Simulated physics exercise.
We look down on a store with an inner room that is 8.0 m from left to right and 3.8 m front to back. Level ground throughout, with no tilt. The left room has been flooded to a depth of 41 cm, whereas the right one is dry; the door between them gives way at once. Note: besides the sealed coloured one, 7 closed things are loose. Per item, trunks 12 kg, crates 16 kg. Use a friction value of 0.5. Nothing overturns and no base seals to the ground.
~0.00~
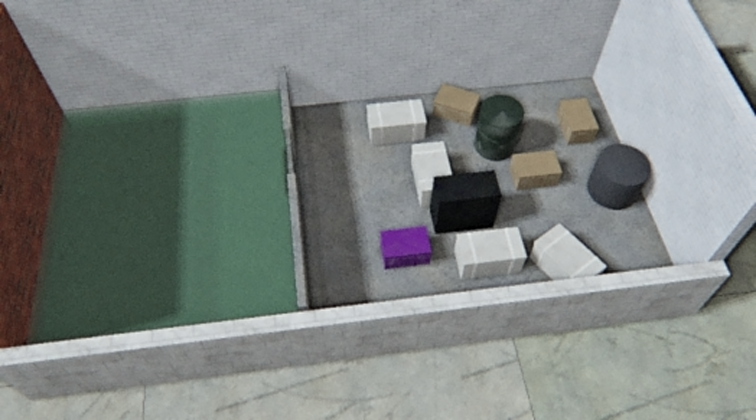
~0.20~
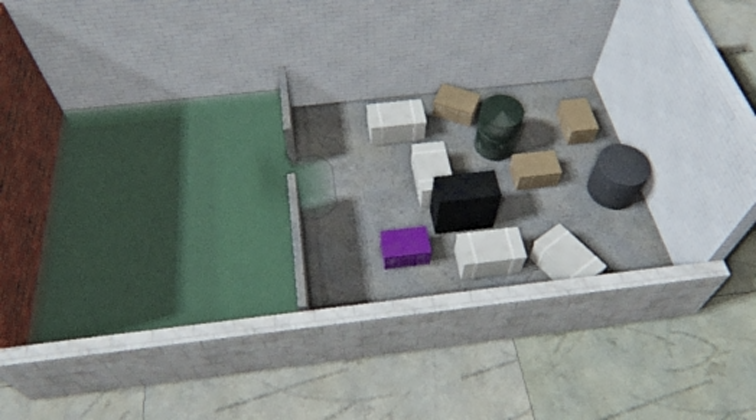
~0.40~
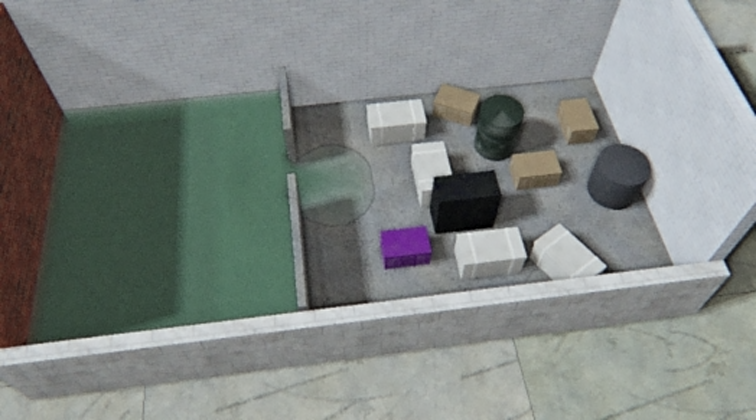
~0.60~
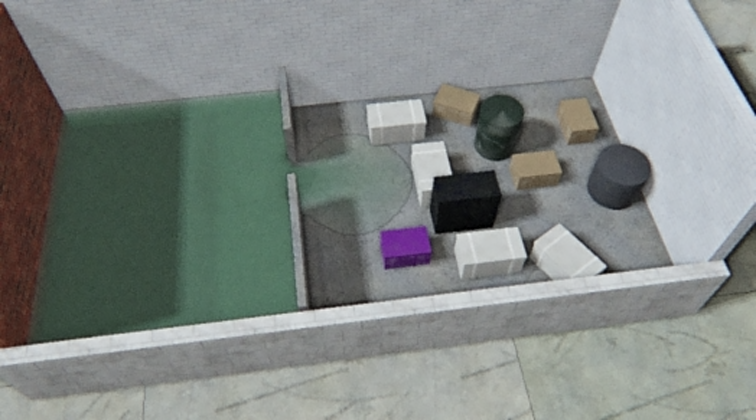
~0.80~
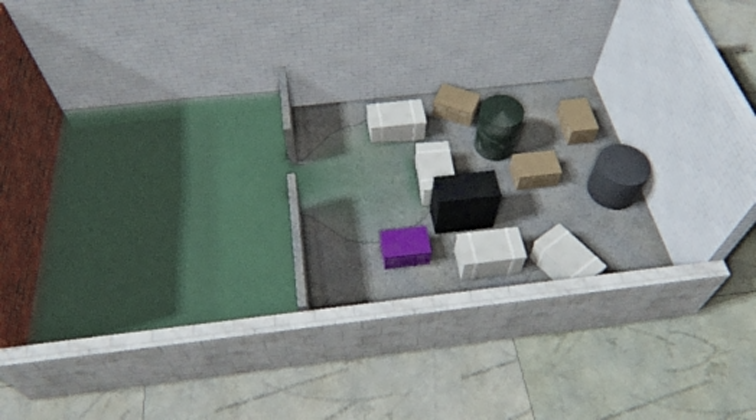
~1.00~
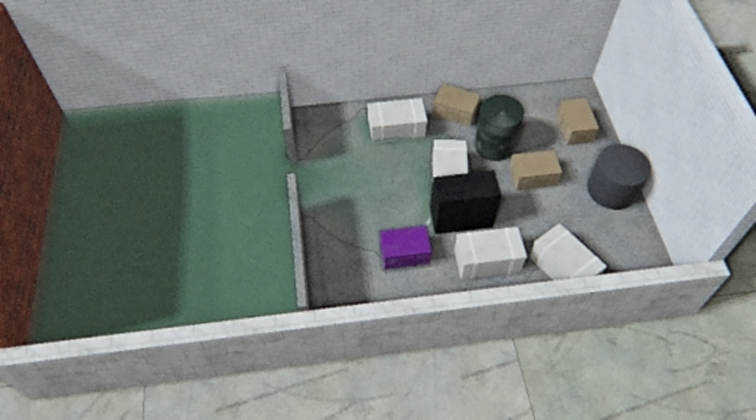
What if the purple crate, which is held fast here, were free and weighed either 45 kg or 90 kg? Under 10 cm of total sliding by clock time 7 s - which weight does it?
Smaller one.
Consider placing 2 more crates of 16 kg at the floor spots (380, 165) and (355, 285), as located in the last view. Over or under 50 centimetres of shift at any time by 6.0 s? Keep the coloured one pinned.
Going in order, that's too far and then not that far.
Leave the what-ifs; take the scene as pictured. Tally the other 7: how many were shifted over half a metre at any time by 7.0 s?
I make it 5.
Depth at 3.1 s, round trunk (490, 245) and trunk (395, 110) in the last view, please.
Some 1 cm at the first, some 11 cm at the second.
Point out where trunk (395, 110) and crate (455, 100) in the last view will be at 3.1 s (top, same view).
Somewhere about (431, 87) and (508, 81).
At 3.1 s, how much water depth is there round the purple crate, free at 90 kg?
7 cm, roughly.
After 1.4 s the purple crate would be 0 cm from its start with 45 kg and 0 cm from its start with 90 kg; 5 cm of water round it then.
After 3.1 s the purple crate would be 0 cm from its start with 45 kg and 0 cm from its start with 90 kg; 7 cm of water round it then.
After 4.9 s the purple crate would be 0 cm from its start with 45 kg and 0 cm from its start with 90 kg; 6 cm of water round it then.
After 7.0 s the purple crate would be 0 cm from its start with 45 kg and 0 cm from its start with 90 kg; 7 cm of water round it then.
